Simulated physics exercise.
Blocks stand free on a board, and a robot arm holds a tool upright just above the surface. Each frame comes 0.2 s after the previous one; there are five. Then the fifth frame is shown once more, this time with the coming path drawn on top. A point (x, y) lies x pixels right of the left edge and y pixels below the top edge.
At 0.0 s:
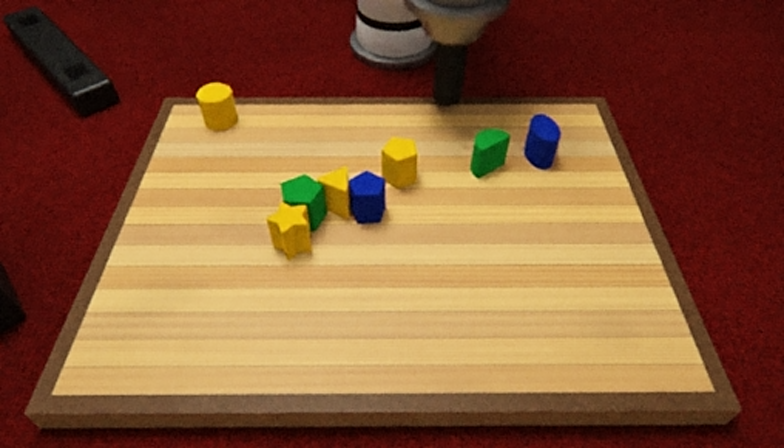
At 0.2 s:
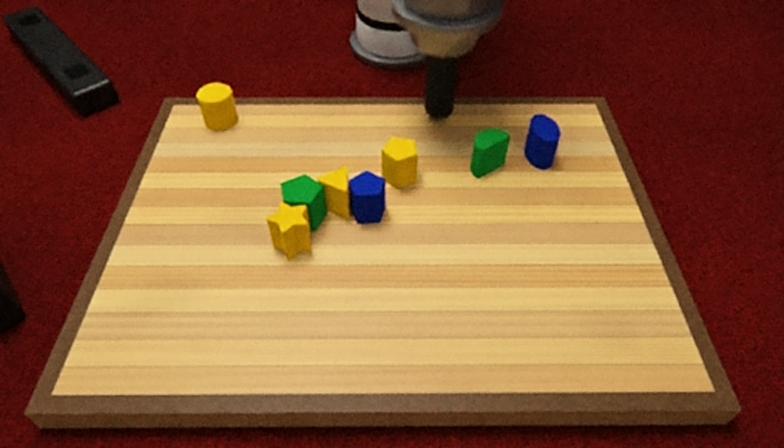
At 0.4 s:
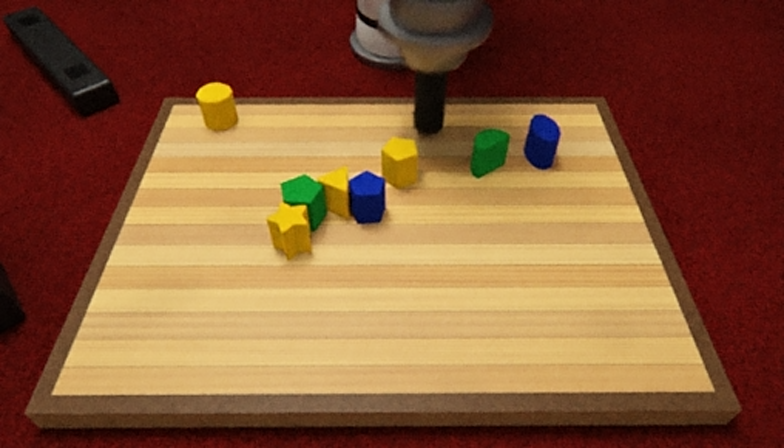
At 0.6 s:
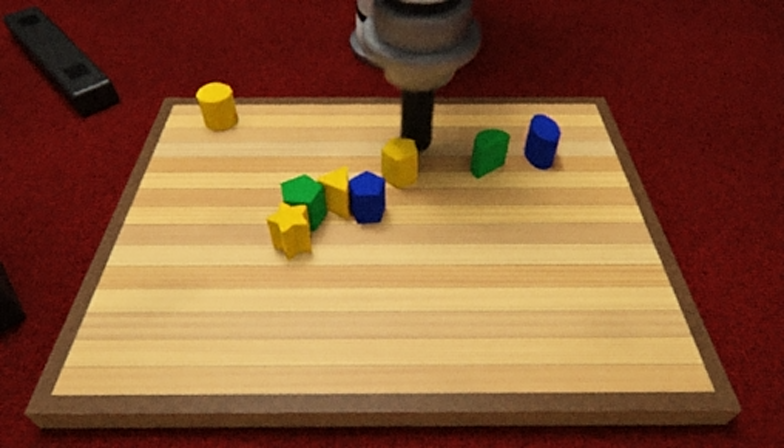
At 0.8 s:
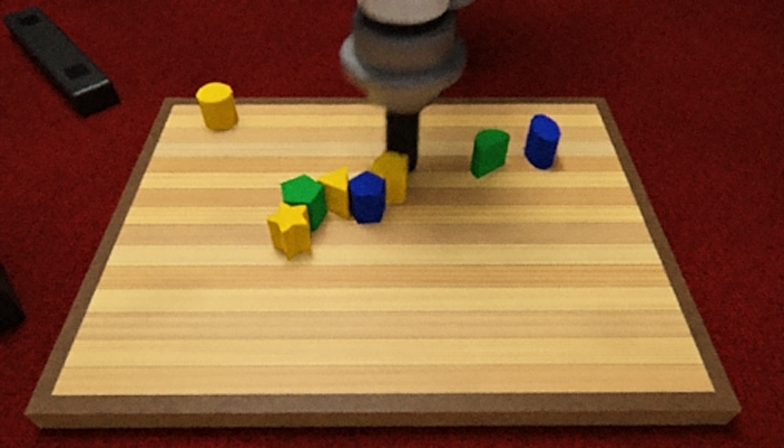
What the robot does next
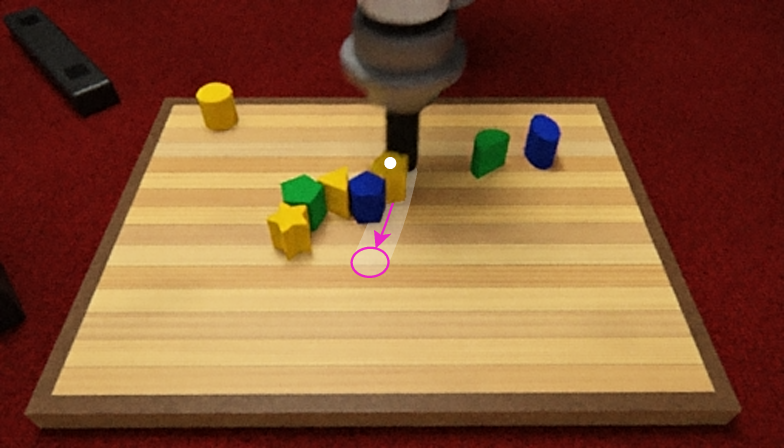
The clip shows colored blocks on a striped wooden board as a robot arm moves its dark upright tool down and left from the back edge, then nudges the yellow pentagon slightly toward the blue pentagon while the others stay still.
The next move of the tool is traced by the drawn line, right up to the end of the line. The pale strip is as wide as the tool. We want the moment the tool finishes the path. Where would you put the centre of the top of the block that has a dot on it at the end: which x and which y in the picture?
Its top middle is near (334, 253).
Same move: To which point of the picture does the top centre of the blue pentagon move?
It should be at (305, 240) by then.
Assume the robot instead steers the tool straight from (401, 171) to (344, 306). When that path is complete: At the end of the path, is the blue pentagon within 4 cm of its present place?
No, that is not how it ends up.
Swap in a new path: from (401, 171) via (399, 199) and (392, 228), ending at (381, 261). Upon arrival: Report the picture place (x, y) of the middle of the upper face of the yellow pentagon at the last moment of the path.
Just about (342, 244).
The drawn path runs from (401, 171) by way of (394, 199) and (384, 229) to (370, 262); the dot is on the yellow pentagon.
On the path given first. One third of the way, tool (394, 192); yellow triangular block (334, 179), turned 25° clockwise; blue pentagon (348, 205), turned 35° clockwise; yellow pentagon (379, 193).
Two thirds of the way, tool (383, 222); yellow triangular block (334, 179), turned 25° clockwise; blue pentagon (324, 223), turned 60° clockwise; yellow pentagon (359, 223), turned 35° clockwise.
At the end, tool (370, 254); yellow star (279, 218), turned 40° clockwise; green pentagon not moved; yellow triangular block (334, 179), turned 25° clockwise; blue pentagon (304, 238), turned 90° clockwise; yellow pentagon (334, 253), turned 60° clockwise.
